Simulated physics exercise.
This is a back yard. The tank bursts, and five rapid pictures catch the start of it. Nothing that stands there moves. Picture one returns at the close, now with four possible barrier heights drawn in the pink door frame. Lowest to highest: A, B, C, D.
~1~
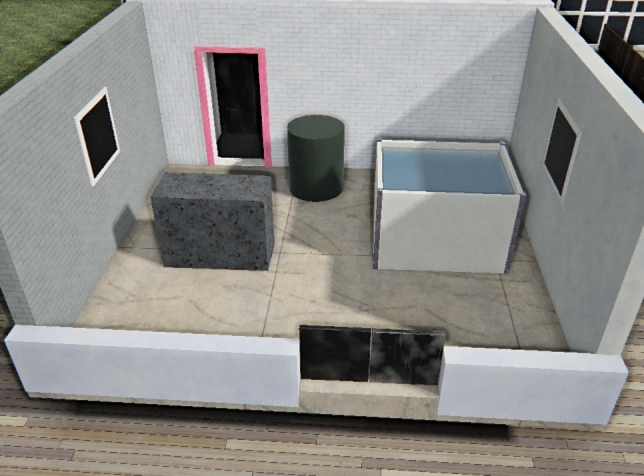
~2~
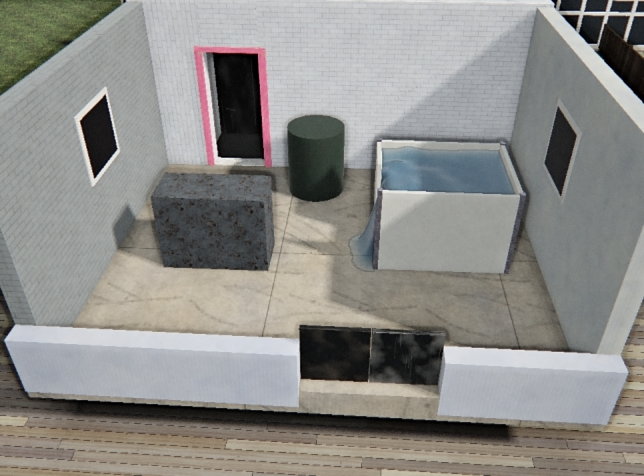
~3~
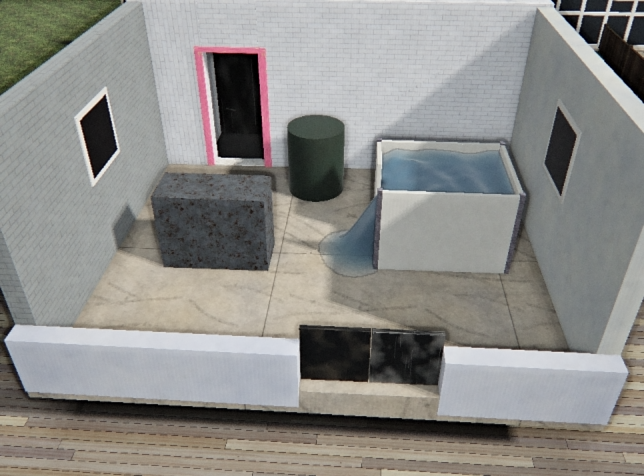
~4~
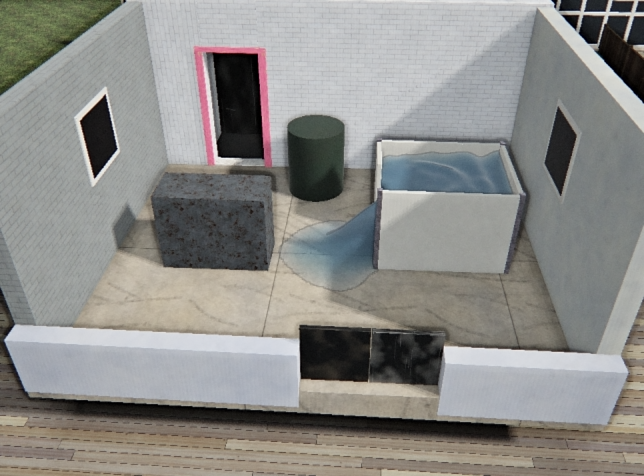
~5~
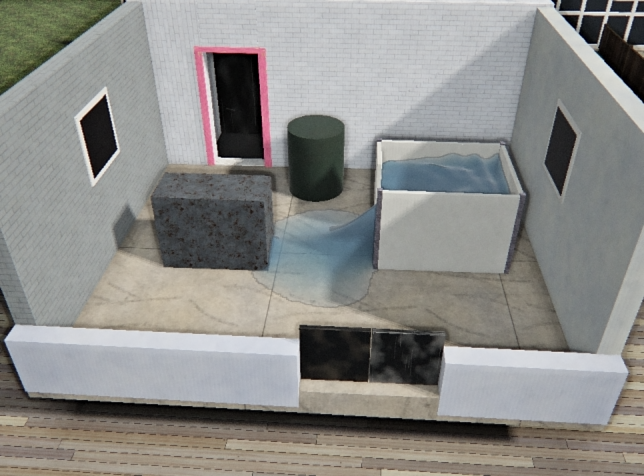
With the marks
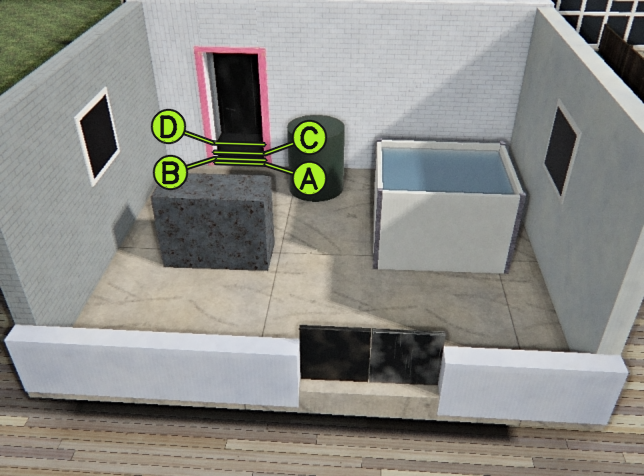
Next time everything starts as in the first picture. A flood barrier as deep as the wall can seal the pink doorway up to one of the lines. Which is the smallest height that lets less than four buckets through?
Height C just does it.
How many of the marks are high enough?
Two of them.
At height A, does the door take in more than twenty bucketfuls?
Yes, clearly.
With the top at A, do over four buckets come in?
Yes, that goes wrong.
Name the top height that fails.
Here it is height B.
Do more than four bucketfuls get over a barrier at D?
No, that is safe.
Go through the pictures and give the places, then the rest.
Water in the tank at rest, its middle at (445, 172); foot of the pink doorway at (240, 166); shut gate at (371, 339).
Water covers 1 % of the ground and shows as far out as (371, 269).
Water covers 3 % of the ground and shows as far out as (325, 244).
Water covers 6 % of the ground and shows as far out as (285, 255).
Water covers 12 % of the ground and shows as far out as (263, 275).
On the marked copy, A at (240, 163); B at (240, 159); C at (239, 153); D at (238, 143); from the bottom up A, B, C, D.
With A, dozens of bucketfuls pour in.
With B, some 15 bucketfuls get in.
With C, a splash gets over, under a bucket.
With D, nothing gets over.
